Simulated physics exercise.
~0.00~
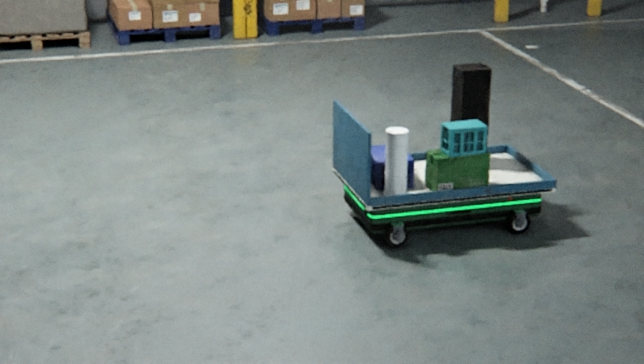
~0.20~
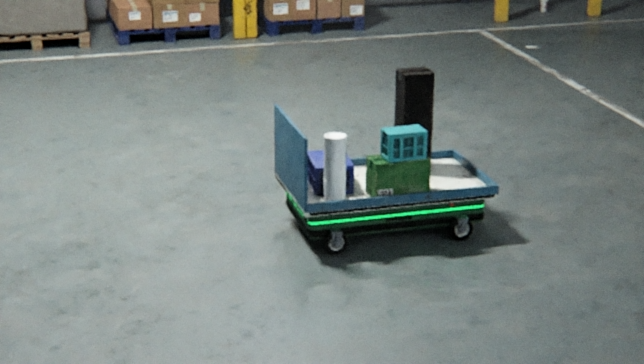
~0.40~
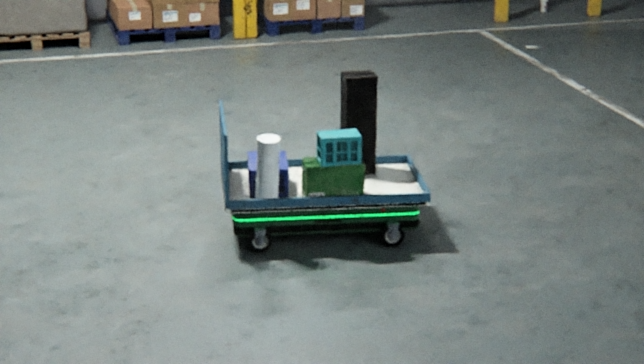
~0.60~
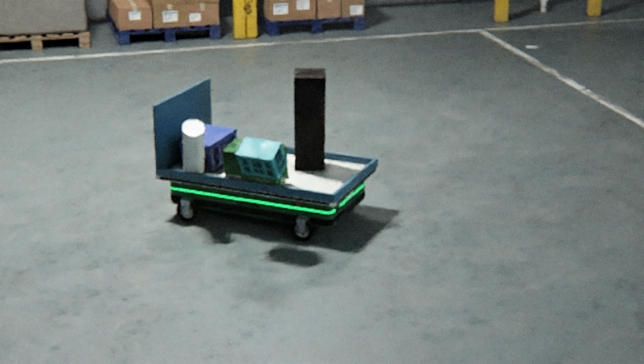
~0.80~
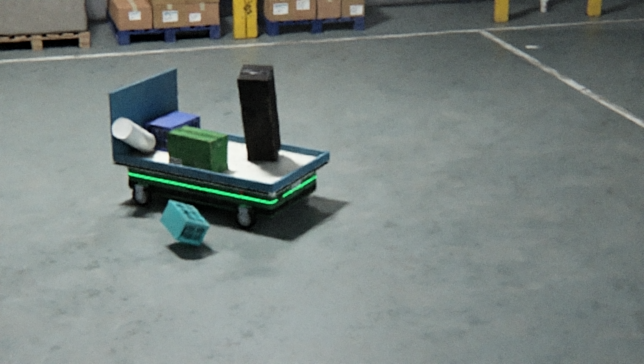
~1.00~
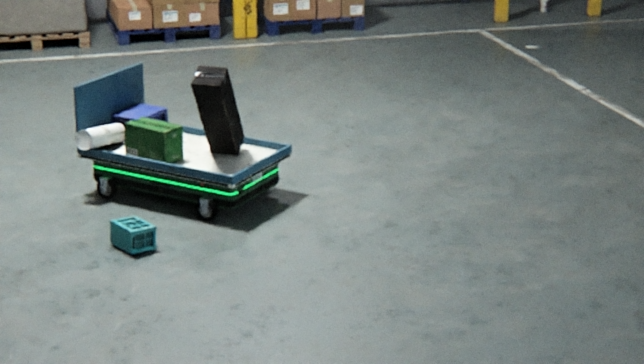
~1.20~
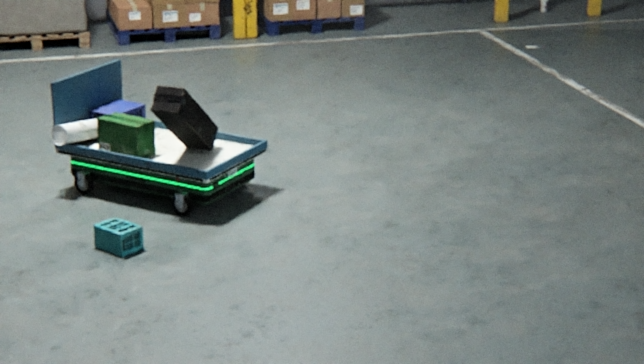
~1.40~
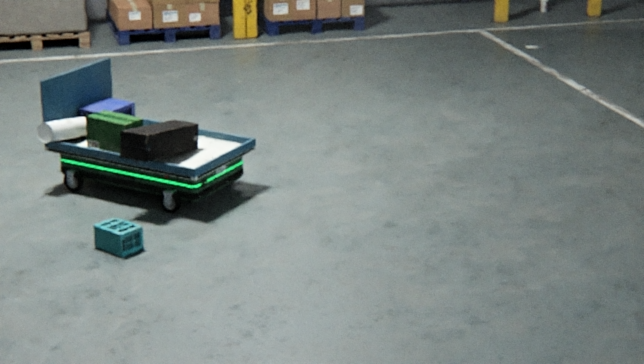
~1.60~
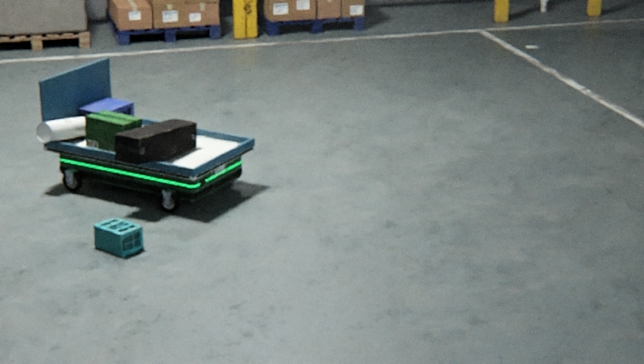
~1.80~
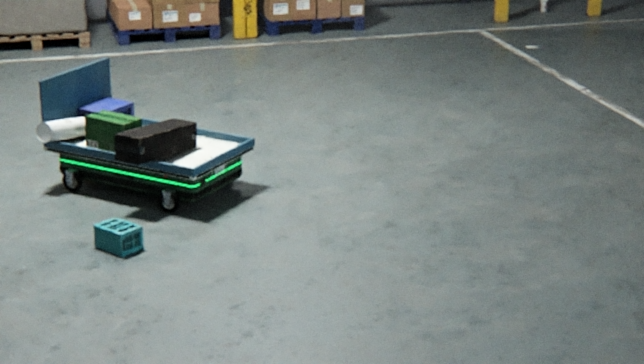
A warehouse floor with palletised boxes along the back is seen from a raised, still viewpoint. A blue cart with a glowing green strip and a tall board at its left end carries a white canister, a blue crate, a green box with a turquoise crate on top, and a tall black box. The cart rolls left and turns, and the turquoise crate slides off the near side onto the floor. The canister tips onto its side, then the black box topples across the deck. The cart stops at left, the green box still upright and the turquoise crate lying in front.
